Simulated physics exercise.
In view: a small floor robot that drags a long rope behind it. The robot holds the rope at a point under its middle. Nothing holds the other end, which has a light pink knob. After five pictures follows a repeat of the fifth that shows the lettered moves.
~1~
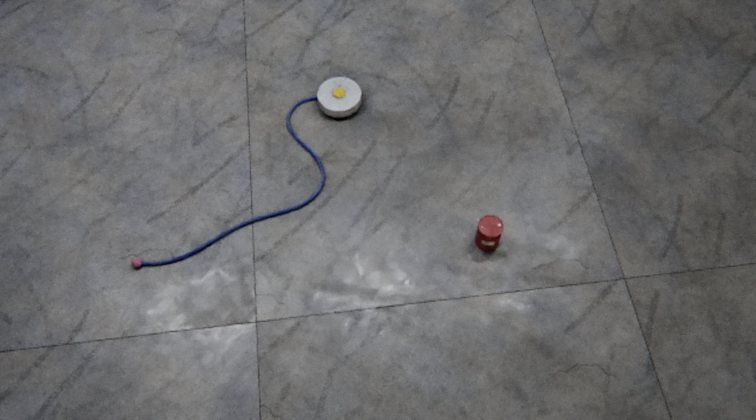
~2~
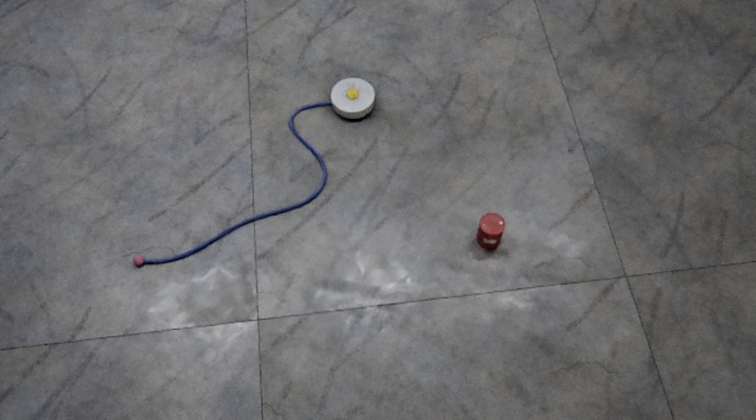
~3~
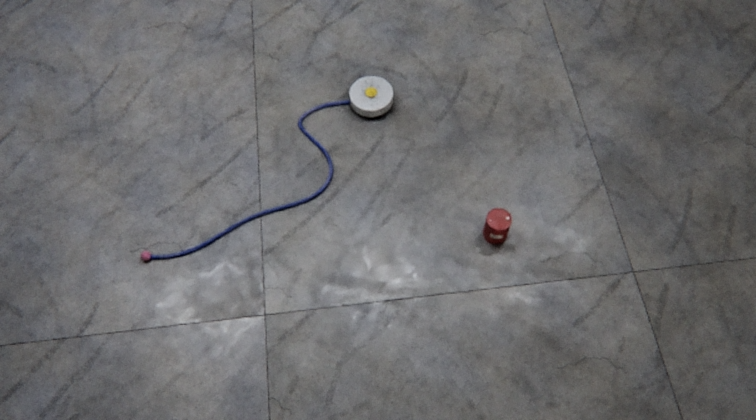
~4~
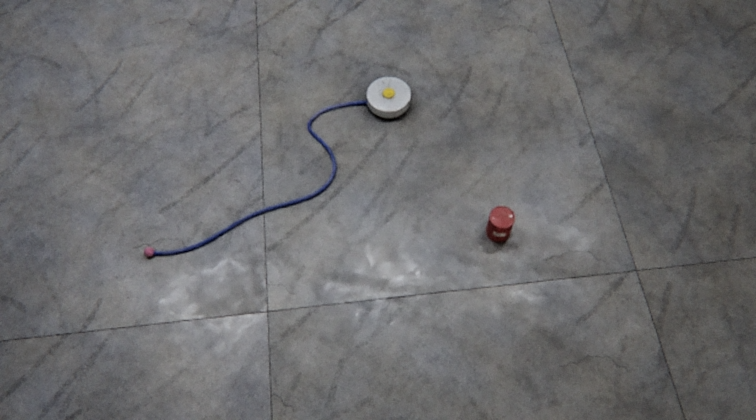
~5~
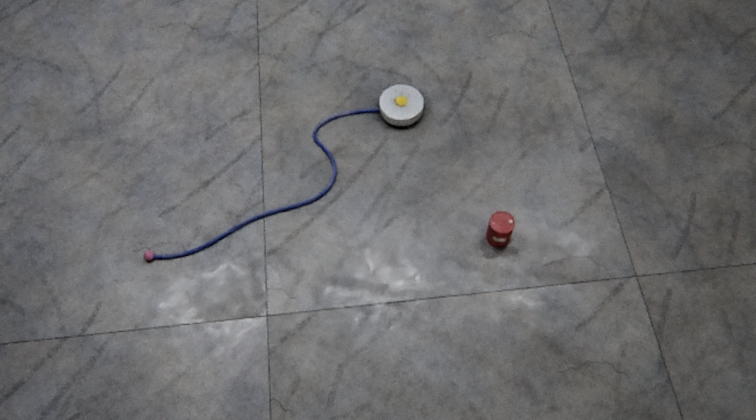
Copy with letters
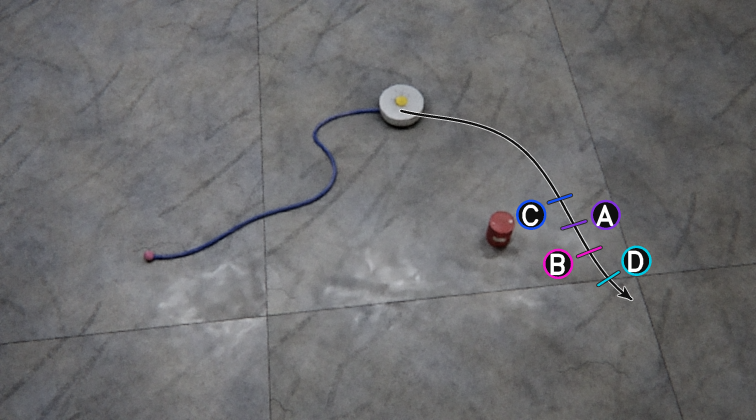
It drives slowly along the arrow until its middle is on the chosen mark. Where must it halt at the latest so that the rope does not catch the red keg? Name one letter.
No farther than B.
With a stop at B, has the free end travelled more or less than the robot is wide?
By then, more.
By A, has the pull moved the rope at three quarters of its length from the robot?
By then, yes.
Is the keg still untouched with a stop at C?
For that mark, yes.
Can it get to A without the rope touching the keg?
For that mark, yes.
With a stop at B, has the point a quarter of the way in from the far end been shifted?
Yes.
On the marked copy, A at (574, 225); B at (589, 252); C at (560, 199); D at (609, 279); the route from (401, 111) via (538, 166) to (631, 299).
With B. Early on, robot (488, 123), middle of the rope (321, 185), free end (151, 256).
Further on, robot (553, 181), middle of the rope (369, 182), free end (196, 243).
At the end, robot (592, 248), middle of the rope (405, 199), free end (226, 230); nothing has been touched.
As for the rest, A is safe but short; C is safe but short; D brings the rope against the keg.
